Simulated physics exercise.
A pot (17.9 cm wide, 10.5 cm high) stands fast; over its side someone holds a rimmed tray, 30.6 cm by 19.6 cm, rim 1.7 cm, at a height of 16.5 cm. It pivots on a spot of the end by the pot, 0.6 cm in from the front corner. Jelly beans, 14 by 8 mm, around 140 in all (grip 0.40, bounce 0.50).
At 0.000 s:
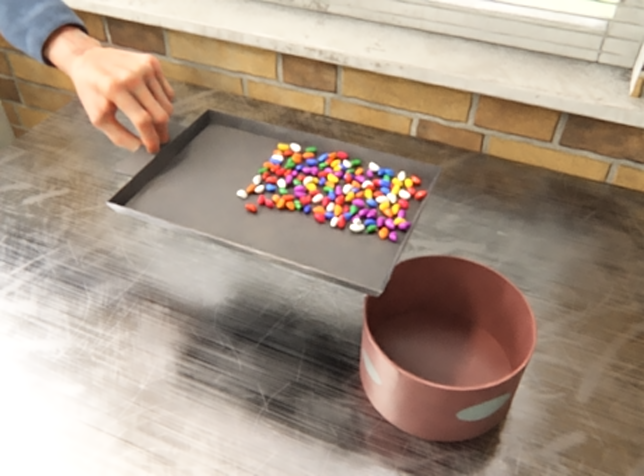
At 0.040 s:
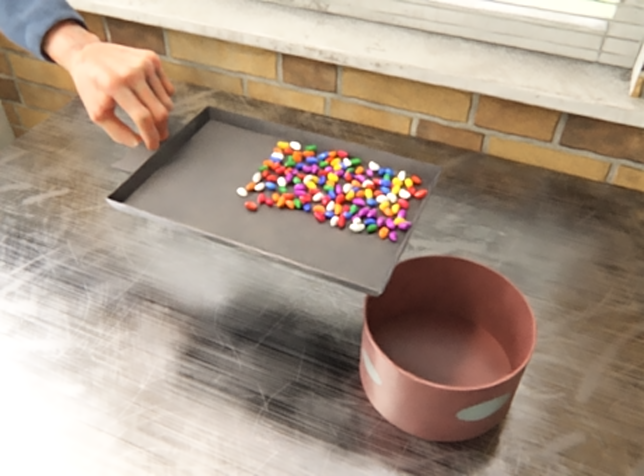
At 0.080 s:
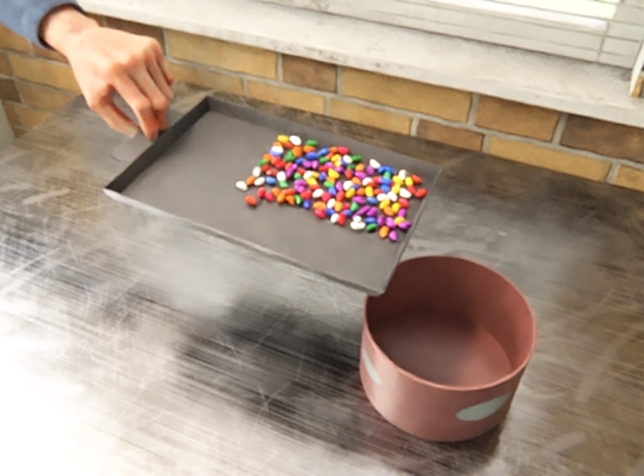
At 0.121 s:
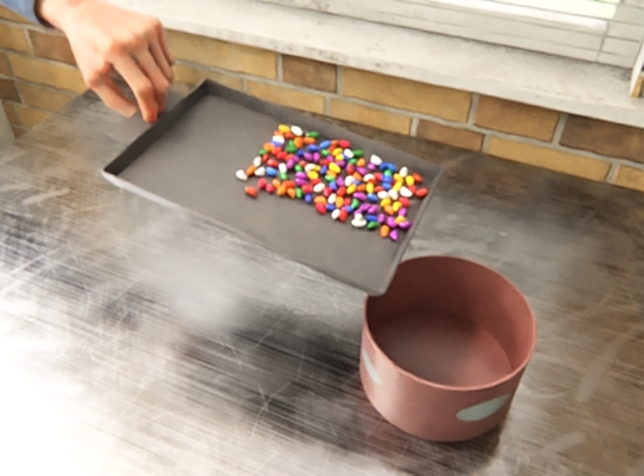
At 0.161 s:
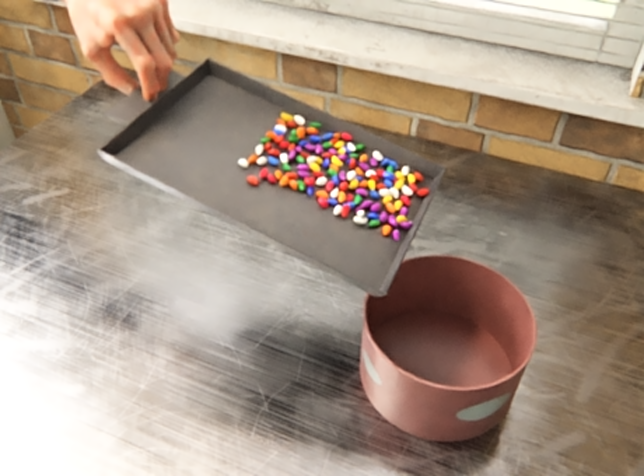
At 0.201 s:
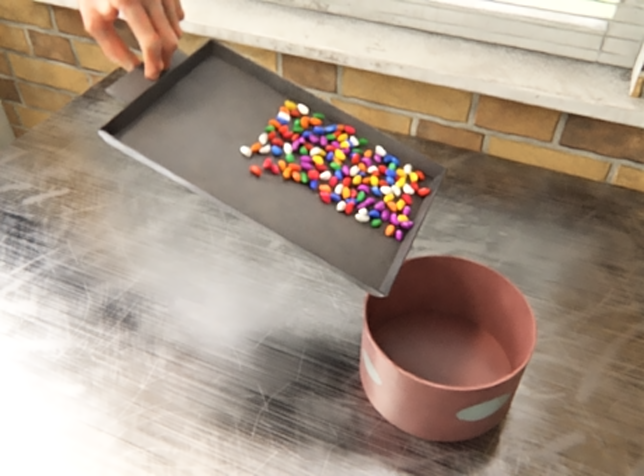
In this clip, a hand at the upper left raises the left end of a dark rimmed tray of colourful jelly beans, tilting it increasingly down to the right beside a pink pot, while the beans stay bunched toward the right.
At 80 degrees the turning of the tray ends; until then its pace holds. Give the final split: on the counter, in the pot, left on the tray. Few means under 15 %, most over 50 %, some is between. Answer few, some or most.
Counter: Some, pot: Most, tray: Few.
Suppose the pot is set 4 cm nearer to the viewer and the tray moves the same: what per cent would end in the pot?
It would be near 45 per cent.
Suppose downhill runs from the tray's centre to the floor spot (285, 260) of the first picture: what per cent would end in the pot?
About 0 per cent.
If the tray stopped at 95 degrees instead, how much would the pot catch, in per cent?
In that case some 70 per cent.
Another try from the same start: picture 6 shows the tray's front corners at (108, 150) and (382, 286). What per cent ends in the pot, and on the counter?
Pot 50, counter 45.
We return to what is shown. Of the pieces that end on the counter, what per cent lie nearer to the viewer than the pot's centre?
Some 0 per cent.
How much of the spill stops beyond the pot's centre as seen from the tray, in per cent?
About 80 per cent.
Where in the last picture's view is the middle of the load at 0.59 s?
Around (428, 212).
Then, at 0.43 s, tilt 50 degrees; the tray holds 100 %, the pot 0 %.
After 0.59 s, tilt 71 degrees; the tray holds 85 %, the pot 0 %.
Then, at 0.87 s, tilt 80 degrees; the tray holds 5 %, the pot 60 %.
In the end, at 2.0 s, counter 30 %, pot 70 %, tray 0 %.
